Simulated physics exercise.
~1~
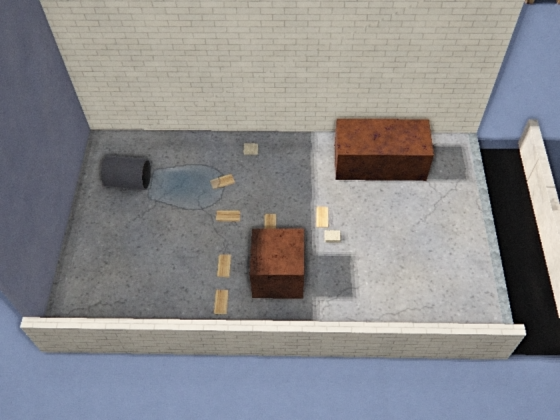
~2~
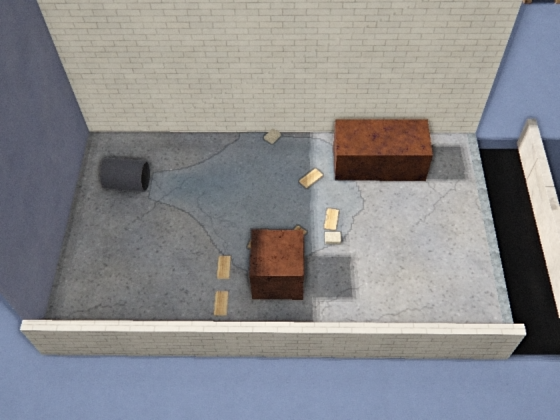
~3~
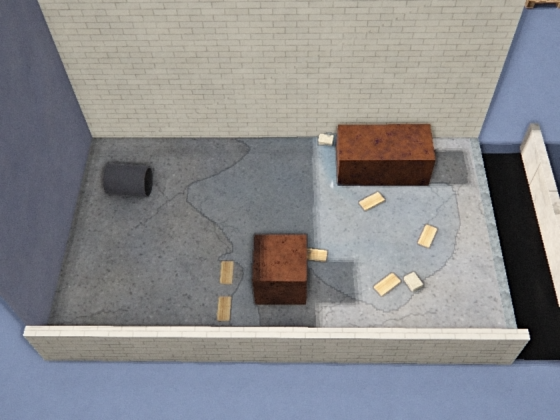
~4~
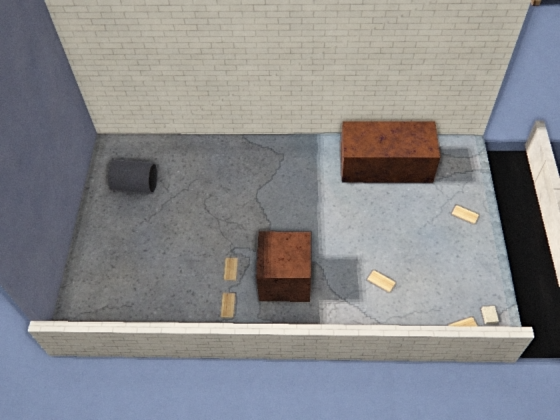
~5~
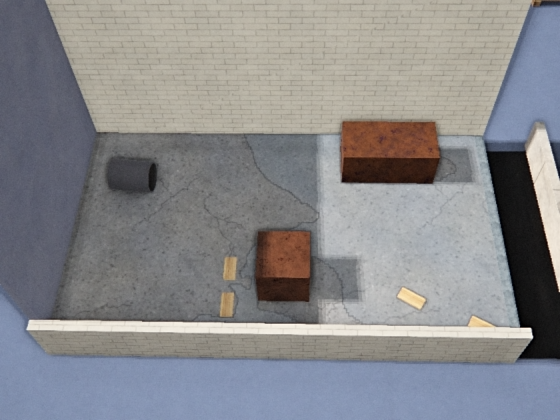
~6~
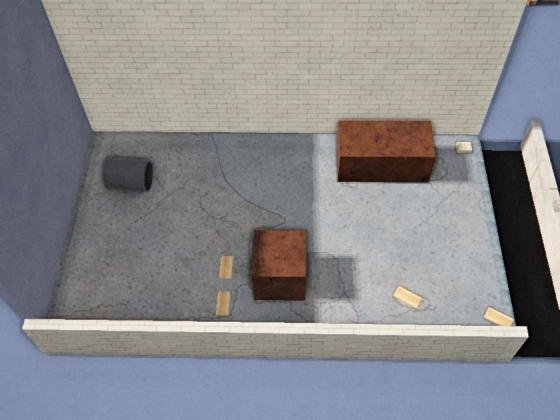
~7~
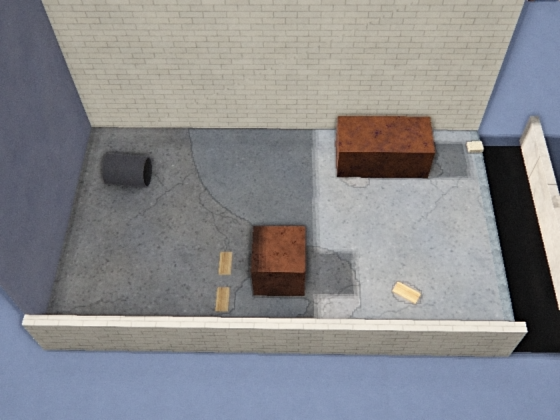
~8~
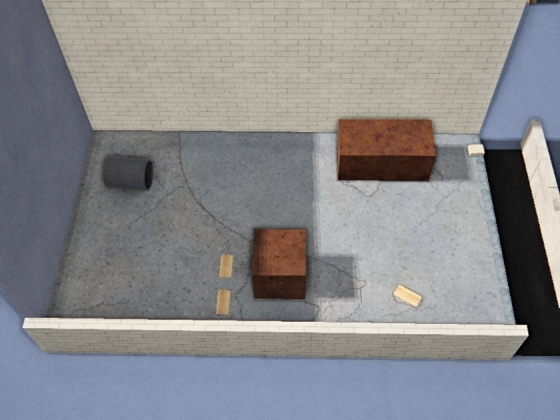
Walled concrete yard seen from above, water spreading from a dark drum, carrying pale boards rightward past rusty blocks, leaving few behind.
